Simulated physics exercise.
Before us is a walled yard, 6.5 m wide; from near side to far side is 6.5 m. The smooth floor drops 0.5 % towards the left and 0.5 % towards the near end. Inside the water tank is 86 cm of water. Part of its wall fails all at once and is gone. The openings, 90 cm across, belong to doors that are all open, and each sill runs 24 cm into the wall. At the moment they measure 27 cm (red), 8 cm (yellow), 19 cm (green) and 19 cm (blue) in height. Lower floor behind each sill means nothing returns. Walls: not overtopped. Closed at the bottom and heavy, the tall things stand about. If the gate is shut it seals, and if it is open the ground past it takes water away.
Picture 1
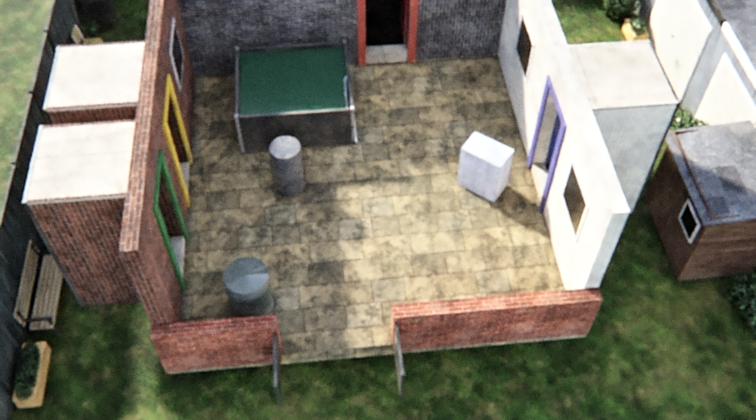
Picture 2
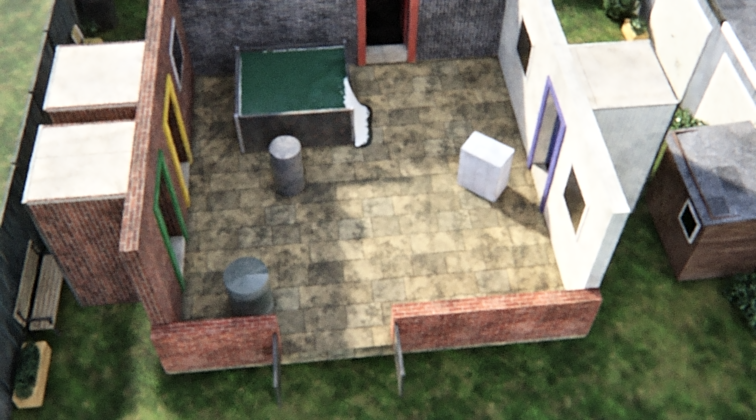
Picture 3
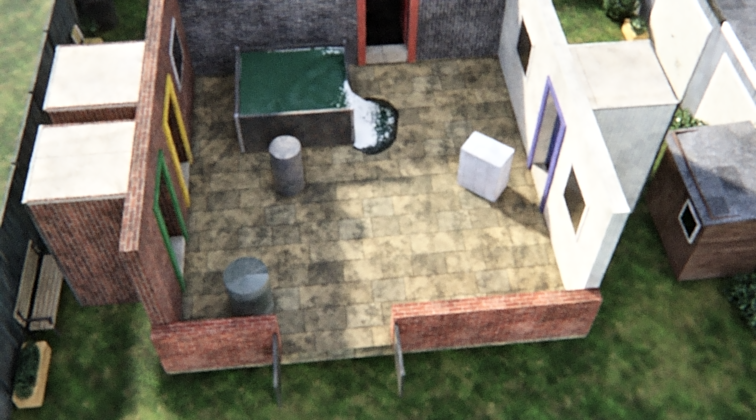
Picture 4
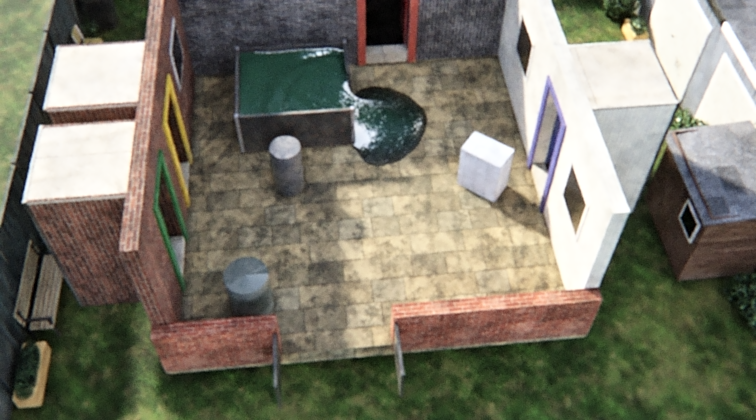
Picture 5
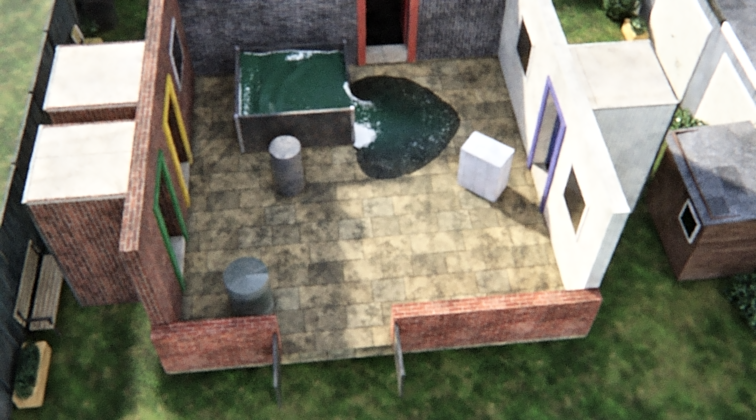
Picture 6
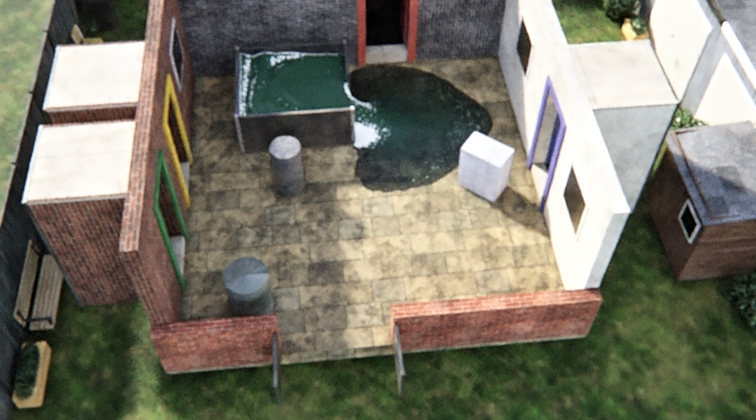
Dark green water burst through the right side of a tank at the back of a walled yard, then spread across the paved floor in a widening pool and reached the white box.
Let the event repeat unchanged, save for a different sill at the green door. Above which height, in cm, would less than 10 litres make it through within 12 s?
Above roughly 8 cm.
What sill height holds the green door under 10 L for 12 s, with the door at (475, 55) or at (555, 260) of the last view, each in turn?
You'd want roughly 30 cm there first, then roughly 12.5 cm.
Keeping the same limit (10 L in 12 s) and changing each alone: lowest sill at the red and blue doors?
Some 10.0 cm for red, some 20 cm for blue.
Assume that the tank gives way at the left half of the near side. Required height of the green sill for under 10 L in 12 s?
The answer is some 25 cm.
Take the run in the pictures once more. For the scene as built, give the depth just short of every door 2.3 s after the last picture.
Depths in cm: Red 4, yellow 0, green 0, blue 18.
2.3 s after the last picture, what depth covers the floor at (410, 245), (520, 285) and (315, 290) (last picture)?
Roughly 1, 8 and 0 cm, in turn.
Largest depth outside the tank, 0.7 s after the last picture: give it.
About 48 cm at most.
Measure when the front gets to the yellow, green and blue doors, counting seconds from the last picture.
Arrives: Yellow 6.5 s / green 5.5 s / blue 0.6 s.
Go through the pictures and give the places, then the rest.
The first frame shows the water tank at (293, 81) is whole and still, 86 cm deep; the green door at (172, 229) is dry.
In the second frame, the gap is at (350, 112), the front 0.4 m out at (369, 114); the back of the water tank holds 86 cm.
In the third frame, the front is at (394, 121), 0.9 m from the gap at (350, 114); 1.0 m2 of floor is wet, 86 cm left at the back.
In the fourth frame, the front is at (423, 119), 1.5 m from the gap at (350, 116); 2.2 m2 of floor is wet, 86 cm left at the back.
In the fifth frame, the front is at (455, 125), 2.1 m from the gap at (350, 116); 4.2 m2 of floor is wet, 81 cm left at the back.
In the sixth frame, the gap is at (350, 115), the front 2.7 m out at a hidden place; the back of the water tank holds 72 cm; 3.7 m in a straight line remain to the green door at (172, 229).
Then, 0.7 s after the last picture water covers 30 % of the floor, deepest (48 cm) near (355, 126); it has not reached the green door.
Then, 2.3 s after the last picture water covers 45 % of the floor, deepest (32 cm) near (509, 320); it has not reached the green door.
Then, 11.3 s after the last picture water covers 100 % of the floor, deepest (12 cm) near (280, 341); 10 cm at the green door, 0 litres in over its 19 cm sill.
At the green door as built, the water peaked near 12 cm, 9.5 s after the last picture.
Run again over the same 12 s with other heights there, 24 litres in over 6.5 cm, 5 litres over 9 cm. The limit of 10 litres is kept from about 8 cm up.
